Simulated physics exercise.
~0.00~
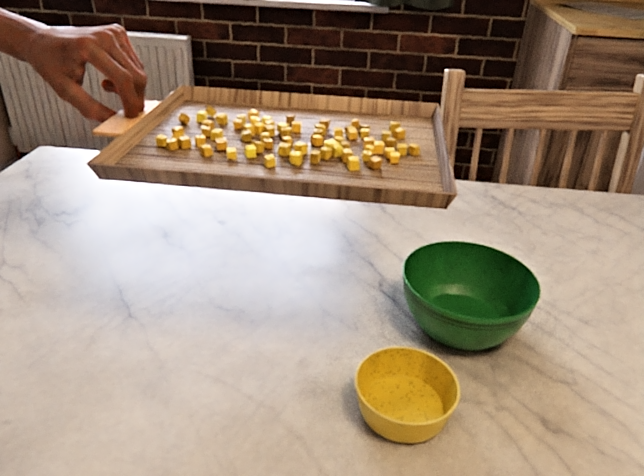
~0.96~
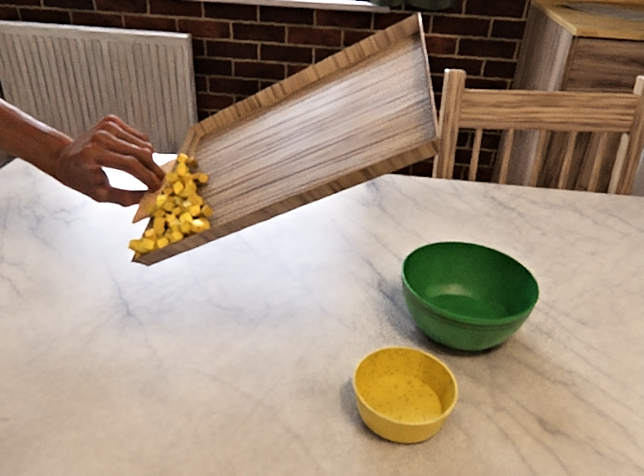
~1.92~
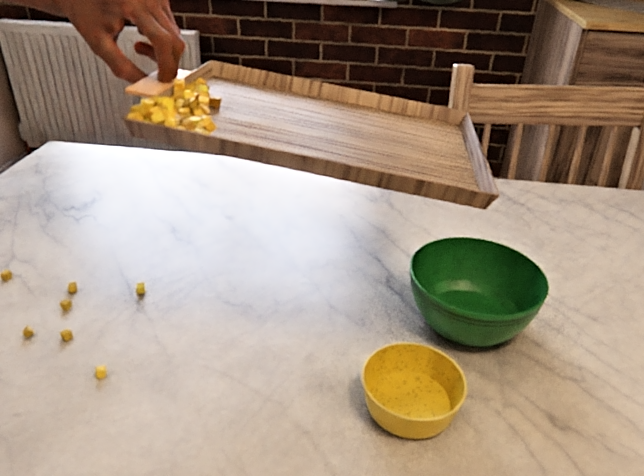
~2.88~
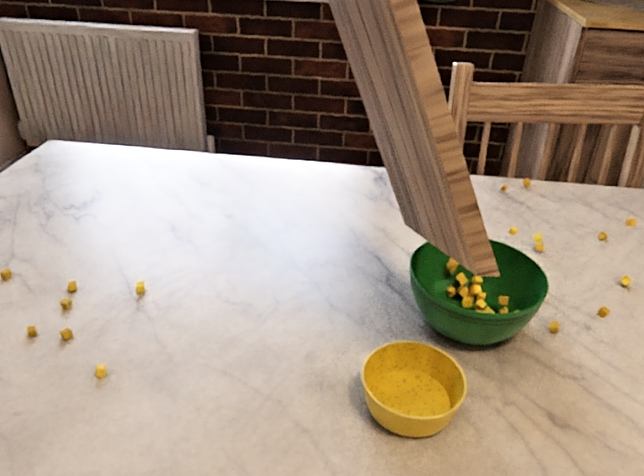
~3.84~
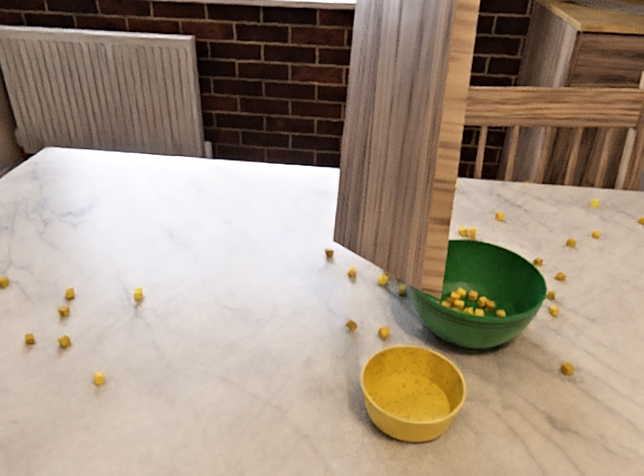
A hand grips the left end of a wooden tray scattered with small yellow cubes, held over a white marble table seen from slightly above, with a green bowl and a smaller yellow dish to the right, and a radiator, brick wall and chair behind. The tray tips down to the left, and the cubes slide into a heap by the hand. It swings back towards level, leaving a few cubes on the table at left. Then it tilts steeply to the right, pouring cubes into and around the green bowl. Finally it hangs upright, with many cubes scattered across the table, some in the green bowl and the yellow dish empty.
